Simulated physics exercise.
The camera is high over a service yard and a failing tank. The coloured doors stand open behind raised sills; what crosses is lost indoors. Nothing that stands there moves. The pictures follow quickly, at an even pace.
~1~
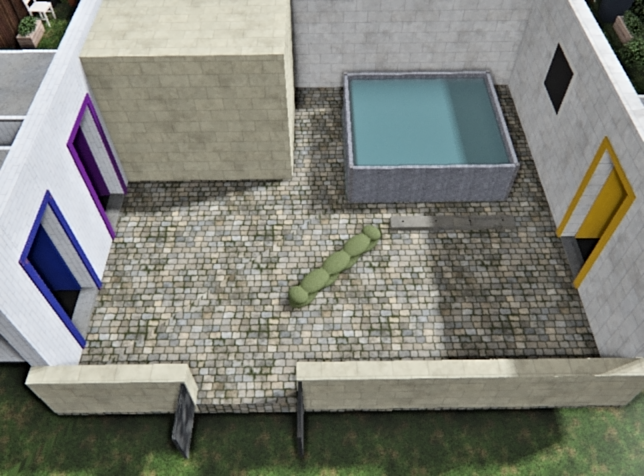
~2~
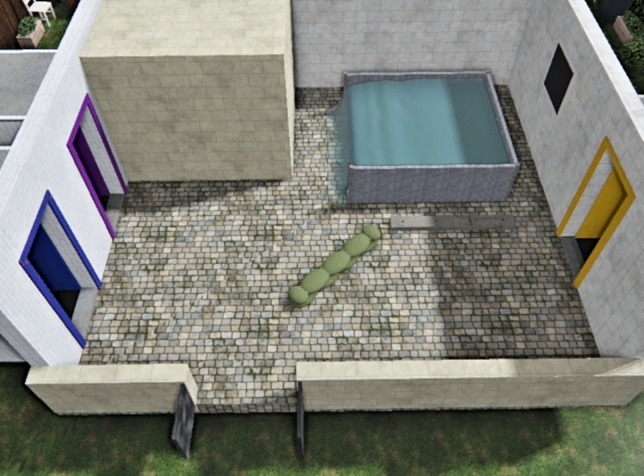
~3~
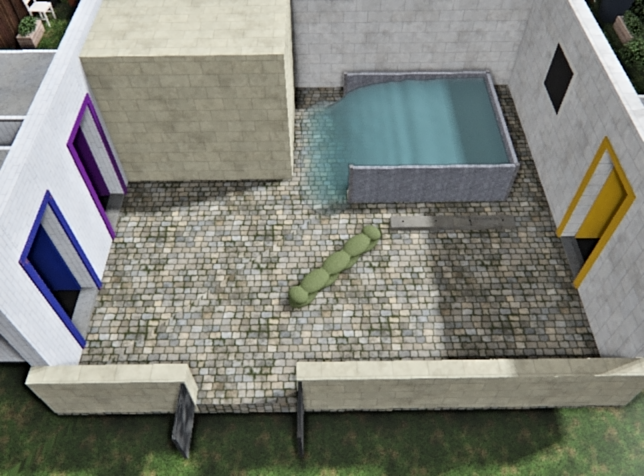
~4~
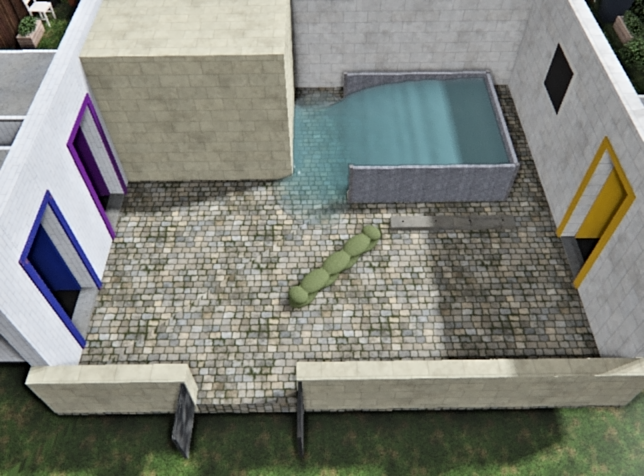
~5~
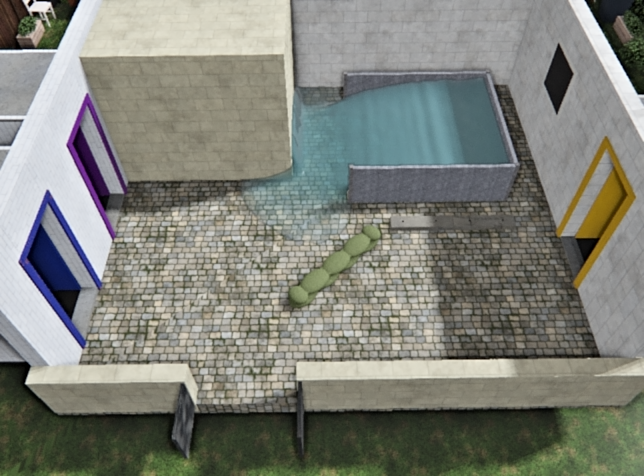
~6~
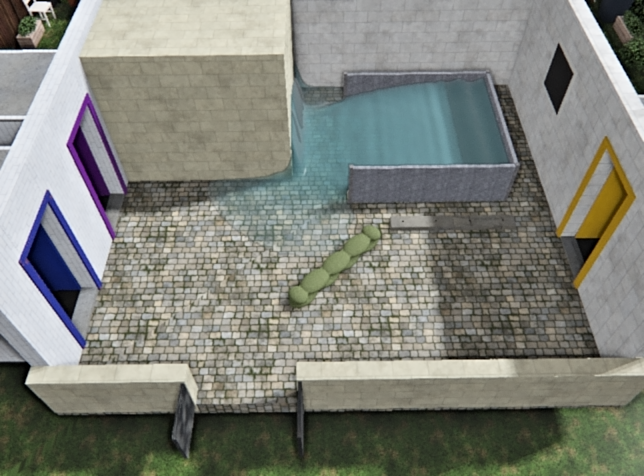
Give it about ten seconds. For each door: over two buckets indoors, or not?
One by one: The yellow door takes more than that; the purple door takes more than that; the blue door takes more than that.
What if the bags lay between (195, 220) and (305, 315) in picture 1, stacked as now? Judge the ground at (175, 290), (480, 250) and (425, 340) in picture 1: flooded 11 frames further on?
As listed: Under water, free of water, no water.
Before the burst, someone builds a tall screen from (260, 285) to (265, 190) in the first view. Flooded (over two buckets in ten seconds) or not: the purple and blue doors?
My reading: The purple door lets more in, the blue door takes less.
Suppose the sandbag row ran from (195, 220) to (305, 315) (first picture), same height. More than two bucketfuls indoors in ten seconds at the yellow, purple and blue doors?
Then: The yellow door is over; the purple door is over; the blue door is under.
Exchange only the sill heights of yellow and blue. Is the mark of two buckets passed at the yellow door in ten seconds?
In short: The yellow door takes less.
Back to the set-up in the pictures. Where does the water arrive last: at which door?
I say the yellow-painted one.
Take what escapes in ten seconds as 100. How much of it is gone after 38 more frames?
Close to 55 %.
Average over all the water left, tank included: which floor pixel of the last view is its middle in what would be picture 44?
At about (353, 196).
A moment on, water covers 30 % of the floor; the yellow door not reached, the purple door under two buckets in, the blue door not reached.
Next, water covers 55 % of the floor; the yellow door not reached, the purple door over two buckets in, the blue door under two buckets in.
Then, water covers 60 % of the floor; the yellow door not reached, the purple door far over two buckets in, the blue door over two buckets in.
Later, water covers 80 % of the floor; the yellow door over two buckets in, the purple door far over two buckets in, the blue door far over two buckets in.
In the end, water covers 95 % of the floor; the yellow door over two buckets in, the purple door far over two buckets in, the blue door far over two buckets in.
